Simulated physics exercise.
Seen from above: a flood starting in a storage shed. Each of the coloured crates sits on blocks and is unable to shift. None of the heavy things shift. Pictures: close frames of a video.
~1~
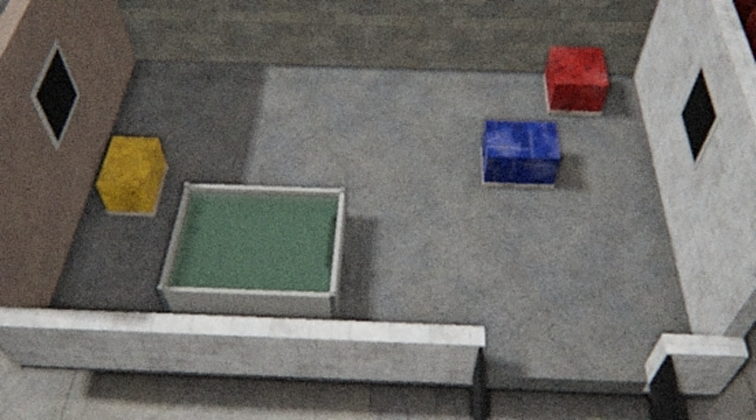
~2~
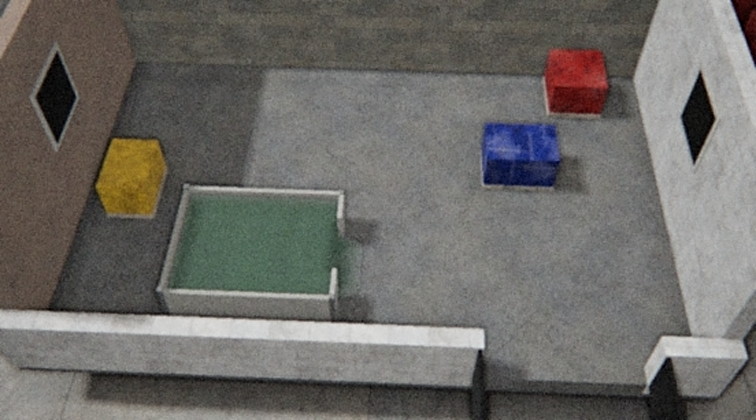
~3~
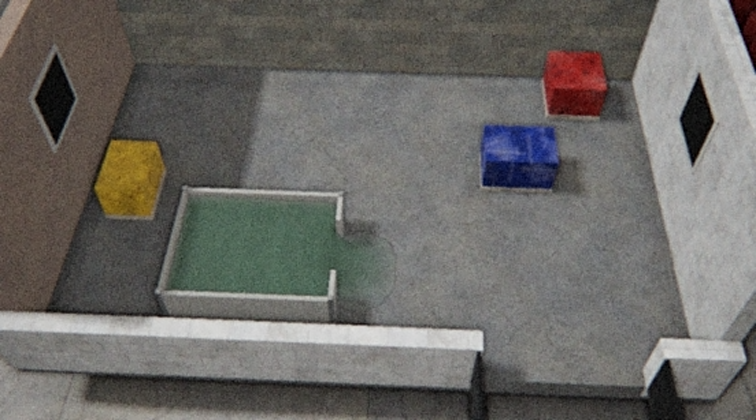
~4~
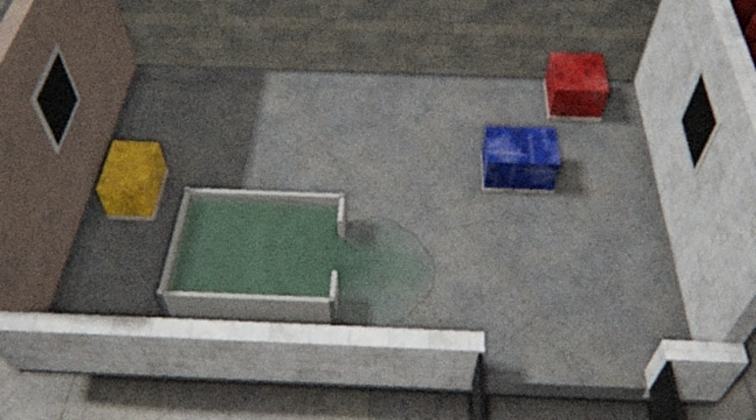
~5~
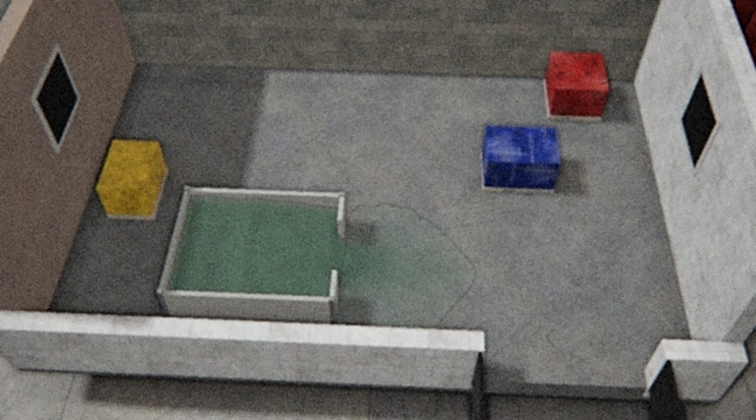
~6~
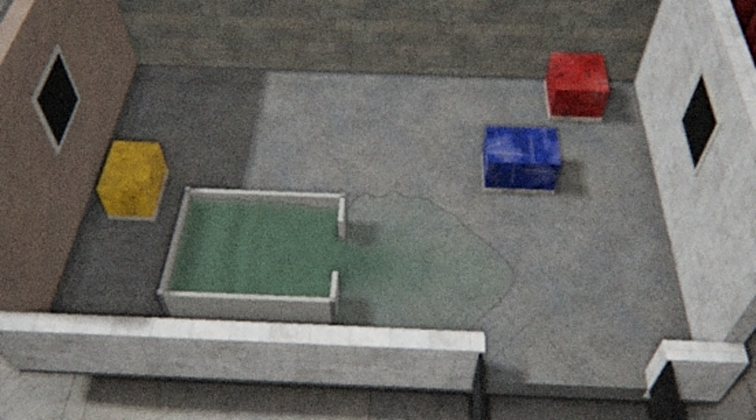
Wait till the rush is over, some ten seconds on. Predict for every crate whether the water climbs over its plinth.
My prediction: The blue crate ends up wet; the yellow crate ends up dry; the red crate ends up wet.
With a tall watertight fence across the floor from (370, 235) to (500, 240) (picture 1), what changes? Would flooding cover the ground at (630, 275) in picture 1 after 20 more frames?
At that place: Covered.
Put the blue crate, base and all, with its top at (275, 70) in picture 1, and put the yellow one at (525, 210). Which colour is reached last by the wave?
I would go with the one in blue.
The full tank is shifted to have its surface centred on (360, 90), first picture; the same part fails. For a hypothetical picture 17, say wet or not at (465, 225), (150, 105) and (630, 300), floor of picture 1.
Submerged, untouched, untouched.
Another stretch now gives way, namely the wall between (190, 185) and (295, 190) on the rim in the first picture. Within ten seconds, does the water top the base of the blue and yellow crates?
One by one: The blue one is topped; the yellow one gets wet.
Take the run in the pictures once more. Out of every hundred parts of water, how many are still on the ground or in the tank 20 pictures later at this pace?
My figure is close to 94 percent.
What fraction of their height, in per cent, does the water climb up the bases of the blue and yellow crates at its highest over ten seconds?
Around 140 in a hundred for the first and 0 in a hundred for the second.
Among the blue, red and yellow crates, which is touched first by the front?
First to get wet: The blue crate.
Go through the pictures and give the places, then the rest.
The tank at (257, 241) is whole and still, in the first frame.
Water pours out at (336, 262) and has run to (349, 241), in the second frame.
Water pours out at (335, 264) and has run to (384, 248), in the third frame.
Water pours out at (336, 265) and has run to (425, 262), in the fourth frame.
Water pours out at (336, 263) and has run to (466, 266), in the fifth frame.
Water pours out at (337, 264) and has run to (503, 269), in the sixth frame.
A moment on, water covers 25 % of the floor; the blue crate water round its plinth, the yellow crate not reached, the red crate not reached.
Next, water covers 35 % of the floor; the blue crate water round its plinth, the yellow crate not reached, the red crate not reached.
Then, water covers 40 % of the floor; the blue crate water round its plinth, the yellow crate not reached, the red crate water round its plinth.
Later, water covers 50 % of the floor; the blue crate water round its plinth, the yellow crate not reached, the red crate water round its plinth.
In the end, water covers 65 % of the floor; the blue crate was topped, the yellow crate stayed above the water, the red crate was topped.
